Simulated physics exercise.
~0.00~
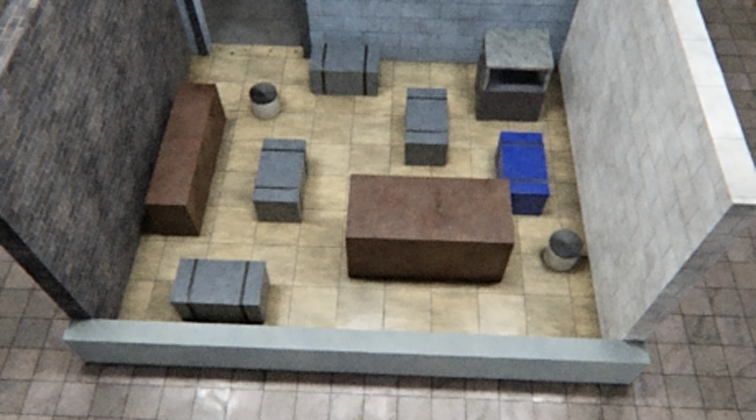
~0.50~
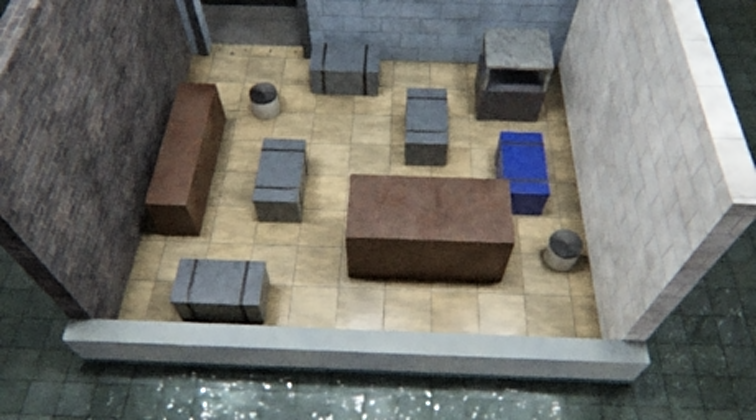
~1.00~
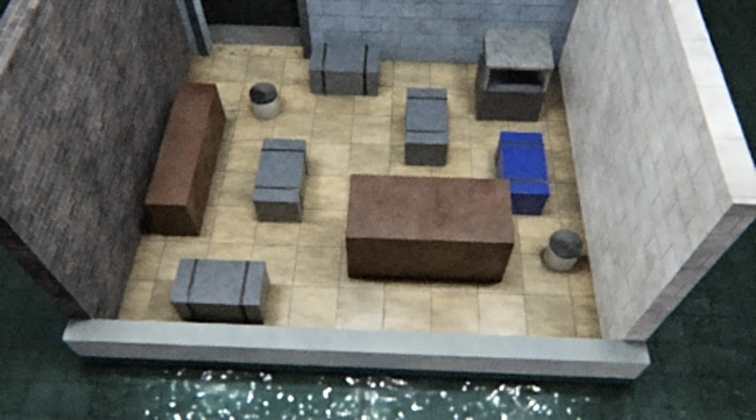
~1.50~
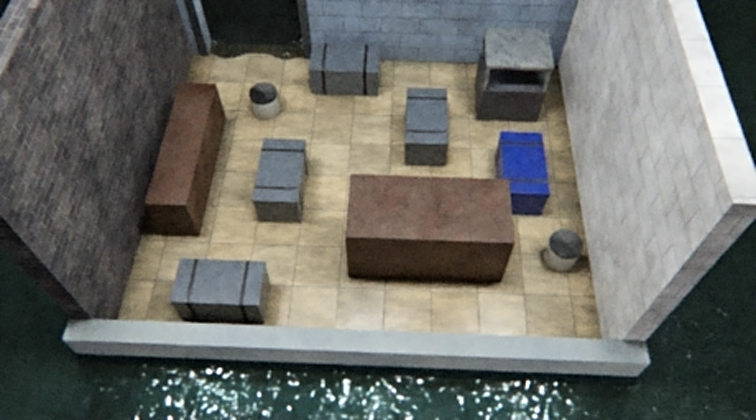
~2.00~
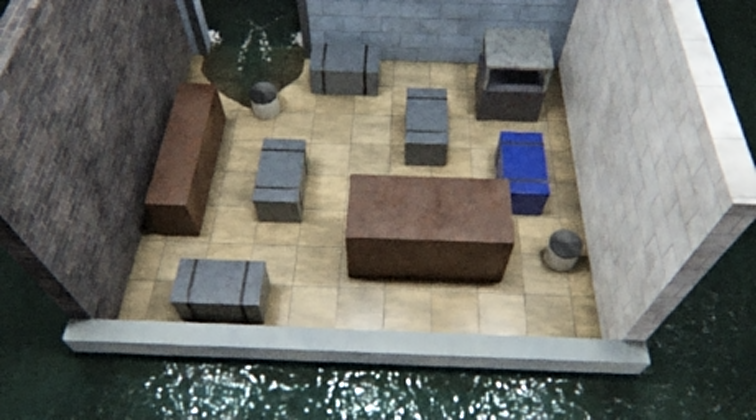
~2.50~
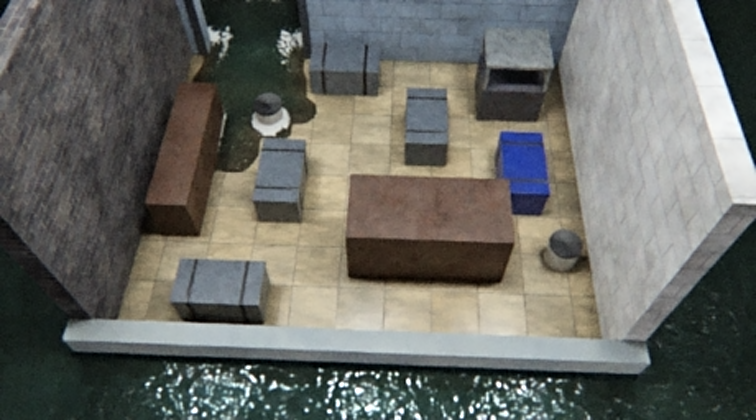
The clip opens on a small shop seen from above, with trunks, pails and brown blocks standing on a dry tiled floor. Dark water covers the ground outside, then enters through the doorway at the back left. It spreads across nearby tiles and foams around a pail, while the blue trunk stays still.
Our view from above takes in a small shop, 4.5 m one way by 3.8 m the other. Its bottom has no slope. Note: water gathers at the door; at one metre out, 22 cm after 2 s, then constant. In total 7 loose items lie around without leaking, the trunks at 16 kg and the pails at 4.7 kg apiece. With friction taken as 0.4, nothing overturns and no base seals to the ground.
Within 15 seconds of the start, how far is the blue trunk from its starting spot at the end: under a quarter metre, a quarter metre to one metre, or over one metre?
It will likely make a small trip.
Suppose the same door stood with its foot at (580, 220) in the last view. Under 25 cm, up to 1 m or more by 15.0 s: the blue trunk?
The blue trunk ends up a great distance away.
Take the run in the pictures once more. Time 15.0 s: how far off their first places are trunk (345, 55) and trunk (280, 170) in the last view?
One is off by 50 cm, the other by 250 cm, in the order asked.
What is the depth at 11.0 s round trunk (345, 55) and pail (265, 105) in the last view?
First about 5 cm, second about 9 cm.
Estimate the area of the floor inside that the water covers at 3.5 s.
I'd estimate close to 5.0 m2.
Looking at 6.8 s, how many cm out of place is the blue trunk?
Roughly 40 centimetres by that point.
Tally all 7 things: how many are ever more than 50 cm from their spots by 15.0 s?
Result: 5.
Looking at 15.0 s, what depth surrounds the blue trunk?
Close to 14 centimetres.
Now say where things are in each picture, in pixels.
In the first picture, the blue trunk at (524, 162) rests on the ground; 0.0 m2 under water; 0 of 7 have shifted.
In the second picture, the blue trunk at (524, 162), on the bottom; water covers 0.0 m2; 0 of 7 have shifted.
In the third picture, the blue trunk at (524, 162), on the bottom; water covers 0.0 m2; 0 of 7 have shifted.
In the fourth picture, the blue trunk at (524, 162), on the bottom; 0.0 m2 under water; 0 of 7 have shifted.
In the fifth picture, the blue trunk at (524, 162), on the bottom; 0.7 m2 under water; 0 of 7 have shifted.
In the sixth picture, the blue trunk at (524, 162) rests on the ground; water covers 1.7 m2; 1 of 7 have shifted.
After 3.5 s the blue trunk is near (524, 162), 0.0 m from its start, aground; 1 afloat.
After 6.8 s the blue trunk is near (562, 152), 0.4 m from its start, aground; 1 afloat.
After 11.0 s the blue trunk is near (555, 121), 0.6 m from its start, afloat; 7 afloat.
After 15.0 s the blue trunk is near (561, 120), 0.7 m from its start, afloat; 7 afloat.
